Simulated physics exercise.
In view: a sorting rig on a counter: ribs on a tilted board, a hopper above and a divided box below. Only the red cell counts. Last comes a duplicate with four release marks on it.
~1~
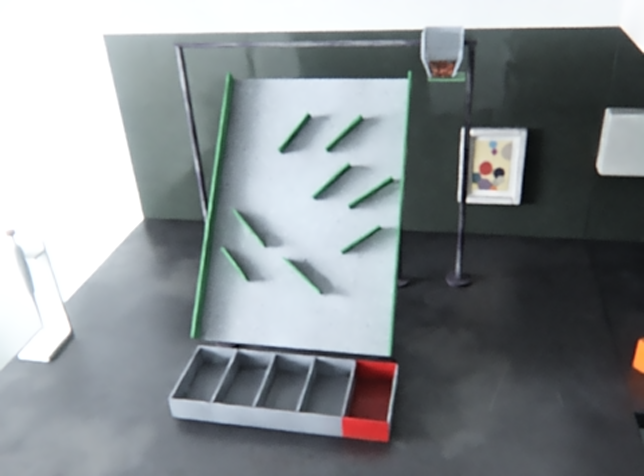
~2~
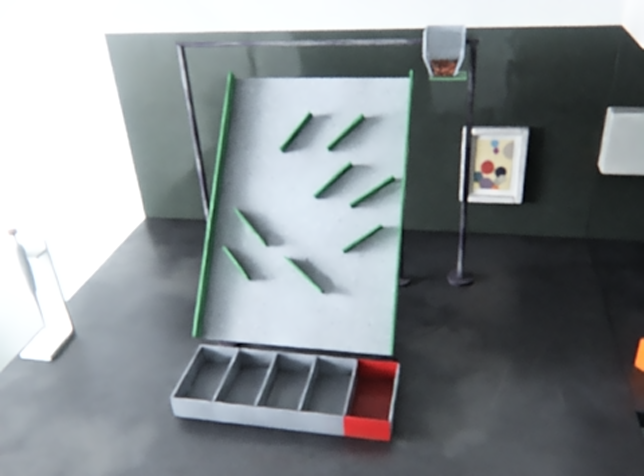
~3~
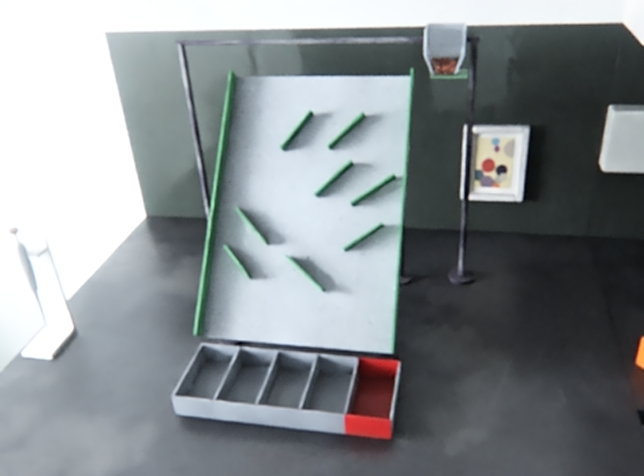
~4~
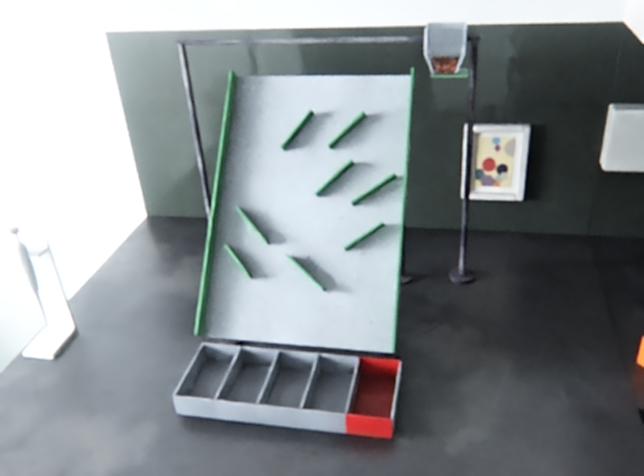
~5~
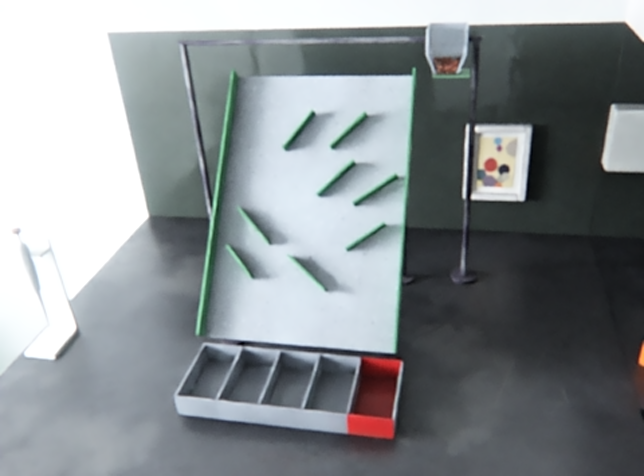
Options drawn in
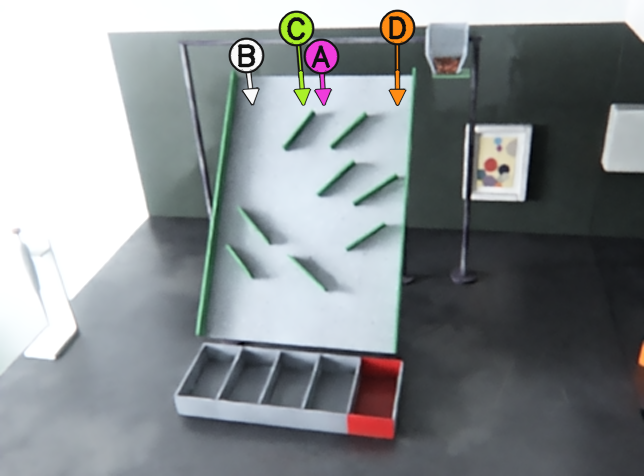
We see a tilted grey board with green ribs on a dark surface, a small hopper above its upper right, and a divided box below with a red cell at the right end; nothing moves beyond a very slight shift of the view.
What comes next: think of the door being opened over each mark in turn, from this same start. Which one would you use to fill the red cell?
Mark D does it best.
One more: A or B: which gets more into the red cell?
That would be A.
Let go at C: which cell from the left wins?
The third from the left.
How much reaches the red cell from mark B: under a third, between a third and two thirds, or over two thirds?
It is under a third.
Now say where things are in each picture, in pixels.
Hopper near (442, 66), clay pellets, door shut, in the first picture.
Ribs (279, 149) to (310, 111), (327, 147) to (363, 113), (313, 196) to (351, 161), in the second picture.
Ribs (350, 203) to (394, 173), (235, 207) to (265, 242), (343, 249) to (382, 222), in the third picture.
Ribs (225, 245) to (249, 277), (286, 254) to (322, 289), in the fourth picture.
Red cell near (370, 425), number 5 of 5 from the left, in the fifth picture.
On the marked copy, mark A meets the board at (323, 99); mark B meets the board at (251, 98); mark C meets the board at (302, 99); mark D meets the board at (397, 99).
With A, close to a quarter in the red cell, close to two thirds in other cells, a small share outside the box.
With B, only a few in the red cell, the bulk in other cells, close to a quarter outside the box.
With C, a small share in the red cell, the bulk in other cells, only a few outside the box.
With D, close to a third in the red cell, close to half in other cells, a small share outside the box.
